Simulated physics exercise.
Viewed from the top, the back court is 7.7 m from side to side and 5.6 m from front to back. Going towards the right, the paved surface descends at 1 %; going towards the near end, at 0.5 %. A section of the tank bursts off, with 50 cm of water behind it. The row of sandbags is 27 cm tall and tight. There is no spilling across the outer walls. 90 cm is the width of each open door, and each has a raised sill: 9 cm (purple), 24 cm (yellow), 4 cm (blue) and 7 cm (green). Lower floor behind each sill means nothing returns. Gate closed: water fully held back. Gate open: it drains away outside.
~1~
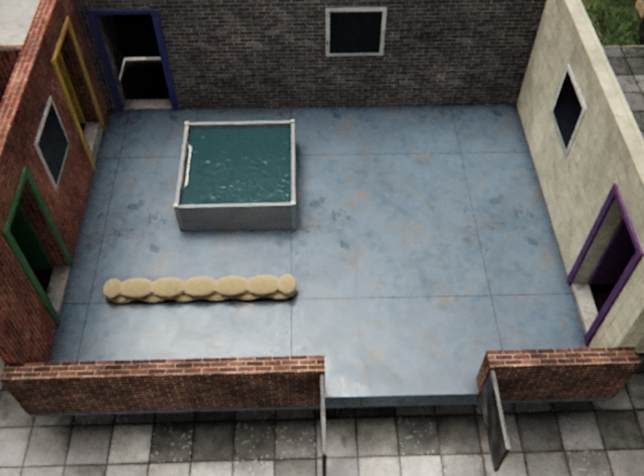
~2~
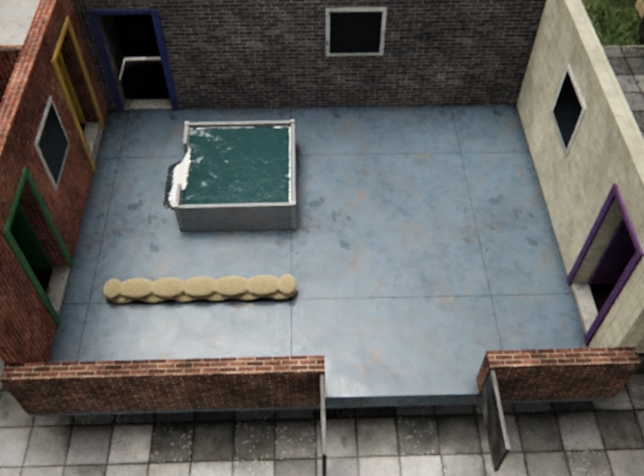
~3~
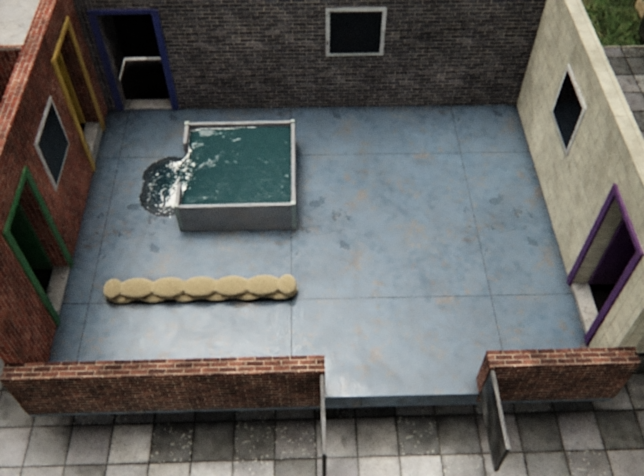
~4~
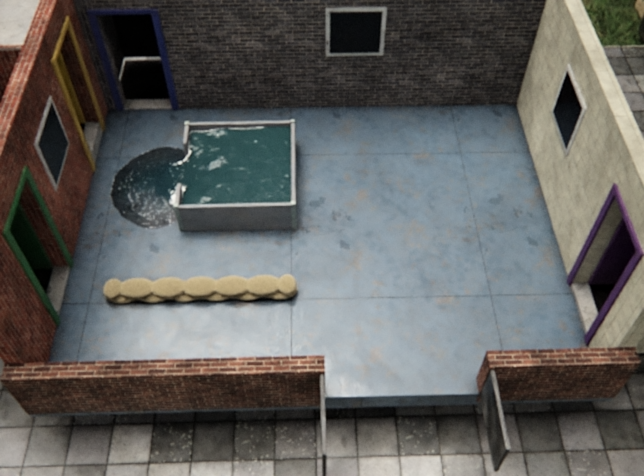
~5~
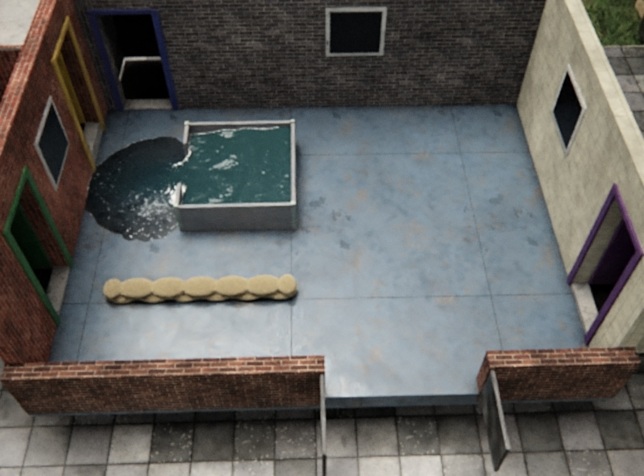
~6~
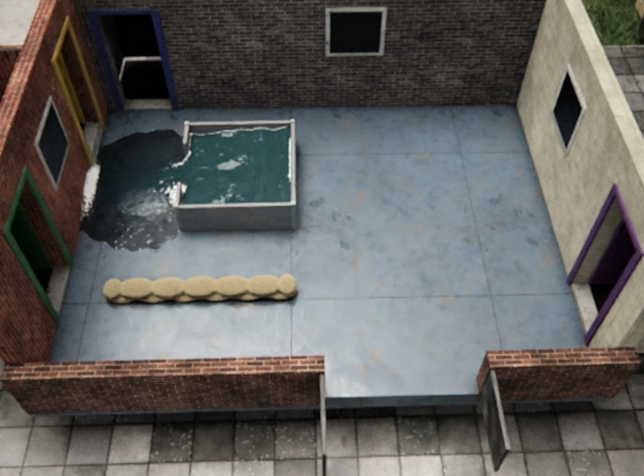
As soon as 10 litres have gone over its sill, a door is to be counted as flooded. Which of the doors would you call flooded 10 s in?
I would call the purple door not flooded; I would call the yellow door not flooded; I would call the blue door flooded; I would call the green door not flooded.
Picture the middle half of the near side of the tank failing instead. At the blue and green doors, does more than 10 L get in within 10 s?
Compared with that limit, blue goes higher while green goes higher.
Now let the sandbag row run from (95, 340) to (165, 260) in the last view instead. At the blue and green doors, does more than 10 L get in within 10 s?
Well, the blue one ends up more than allowed and the green one ends up more than allowed.
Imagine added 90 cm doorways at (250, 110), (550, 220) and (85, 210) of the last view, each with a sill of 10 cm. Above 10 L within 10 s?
In that order: Short of it, short of it, beyond it.
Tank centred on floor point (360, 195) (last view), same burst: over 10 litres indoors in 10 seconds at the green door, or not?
Green: Too much.
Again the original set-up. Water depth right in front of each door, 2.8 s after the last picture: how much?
Door by door, in cm: Purple reads 0, yellow reads 12, blue reads 12, green reads 6.
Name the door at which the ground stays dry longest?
It's the purple door that comes last.
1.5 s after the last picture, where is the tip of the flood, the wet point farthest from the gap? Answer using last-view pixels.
Around pixel (43, 387).
Then, 0.7 s after the last picture water covers 10 % of the floor and is deepest (28 cm) near (90, 190); purple door not reached, yellow door 21 cm at the sill, 0 L in, blue door not reached, green door 3 cm at the sill, 0 L in.
Then, 1.5 s after the last picture water covers 15 % of the floor and is deepest (27 cm) near (107, 116); purple door not reached, yellow door 20 cm at the sill, 0 L in, blue door 12 cm at the sill, 16 L in, green door 8 cm at the sill, 0 L in.
Then, 2.8 s after the last picture water covers 30 % of the floor and is deepest (19 cm) near (57, 387); purple door not reached, yellow door 12 cm at the sill, 0 L in, blue door 12 cm at the sill, 89 L in, green door 6 cm at the sill, 1 L in.
Then, 5.3 s after the last picture water covers 60 % of the floor and is deepest (12 cm) near (43, 387); purple door not reached, yellow door 9 cm at the sill, 0 L in, blue door 9 cm at the sill, 169 L in, green door 4 cm at the sill, 1 L in.
Then, 9.3 s after the last picture water covers 85 % of the floor and is deepest (8 cm) near (579, 375); purple door 7 cm at the sill, 0 L in, yellow door 5 cm at the sill, 0 L in, blue door 5 cm at the sill, 205 L in, green door 3 cm at the sill, 1 L in.
